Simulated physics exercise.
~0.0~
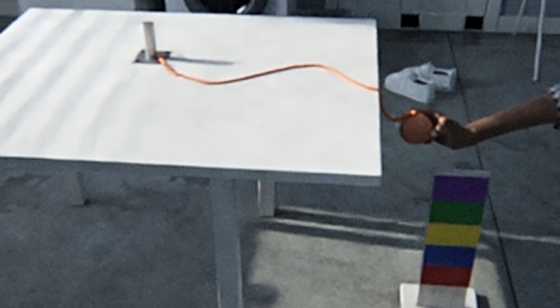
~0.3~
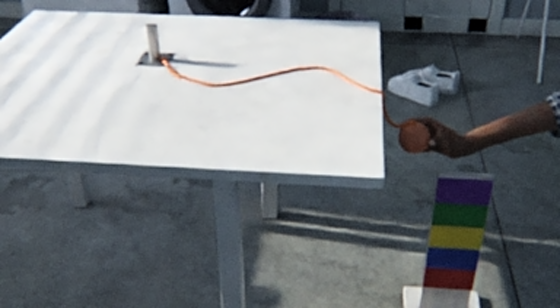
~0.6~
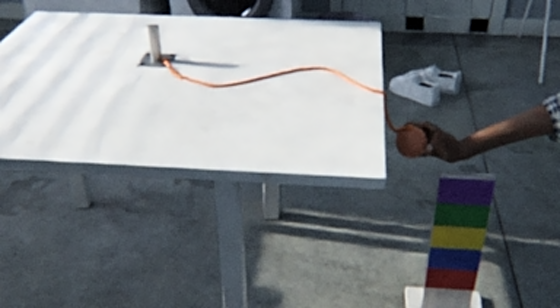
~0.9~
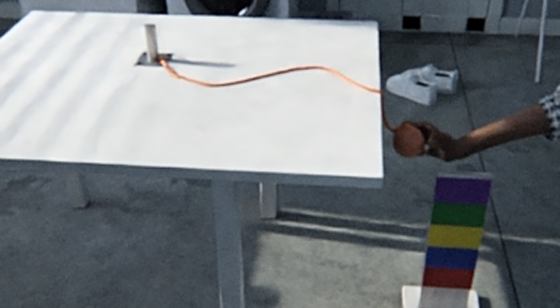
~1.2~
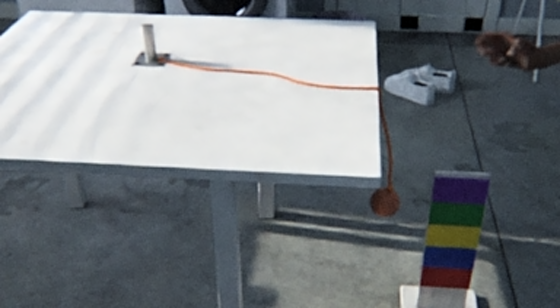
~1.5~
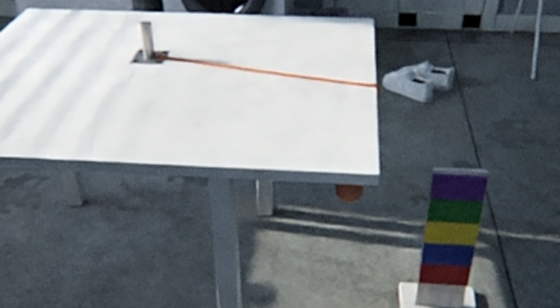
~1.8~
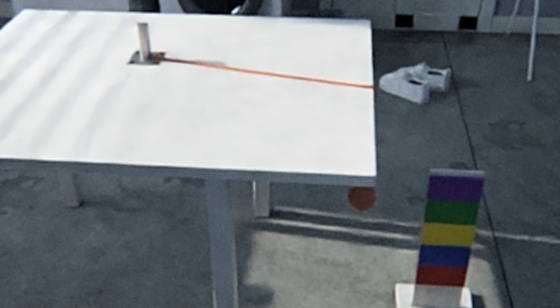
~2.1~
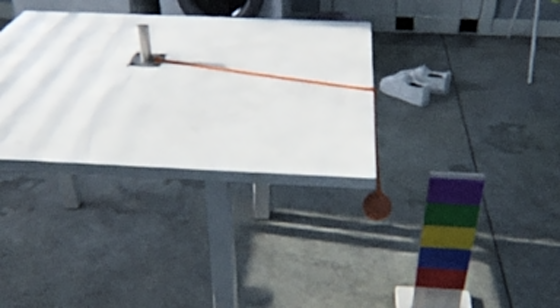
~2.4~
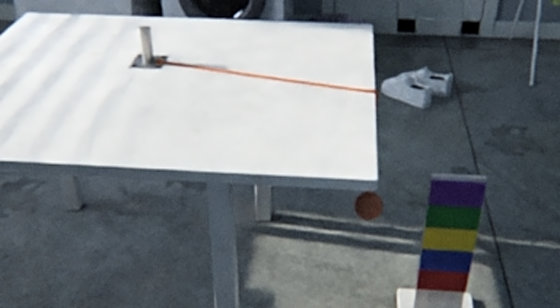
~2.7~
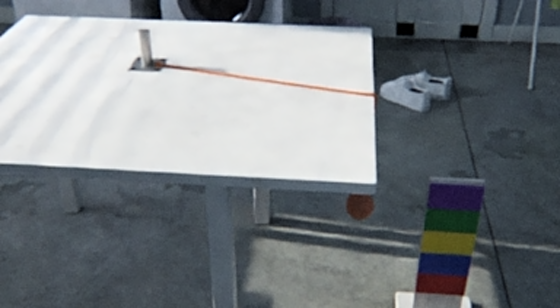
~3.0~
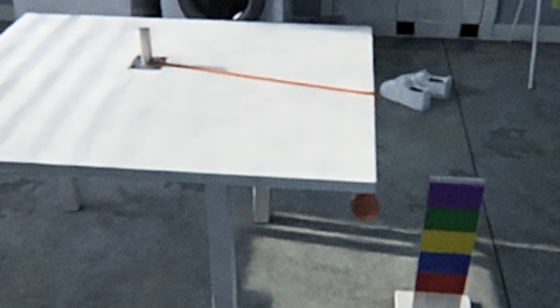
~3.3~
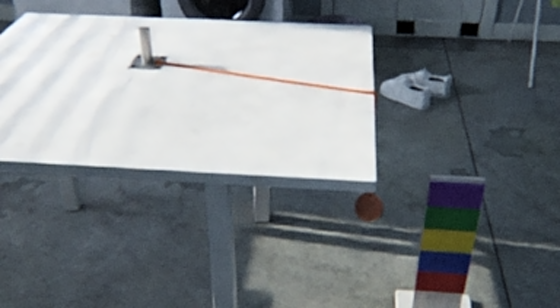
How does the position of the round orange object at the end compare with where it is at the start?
At the start it is held up in the hand, out to the right of the table and above the striped board. At the end it hangs lower and further left, just below the table's right corner and level with the green band.
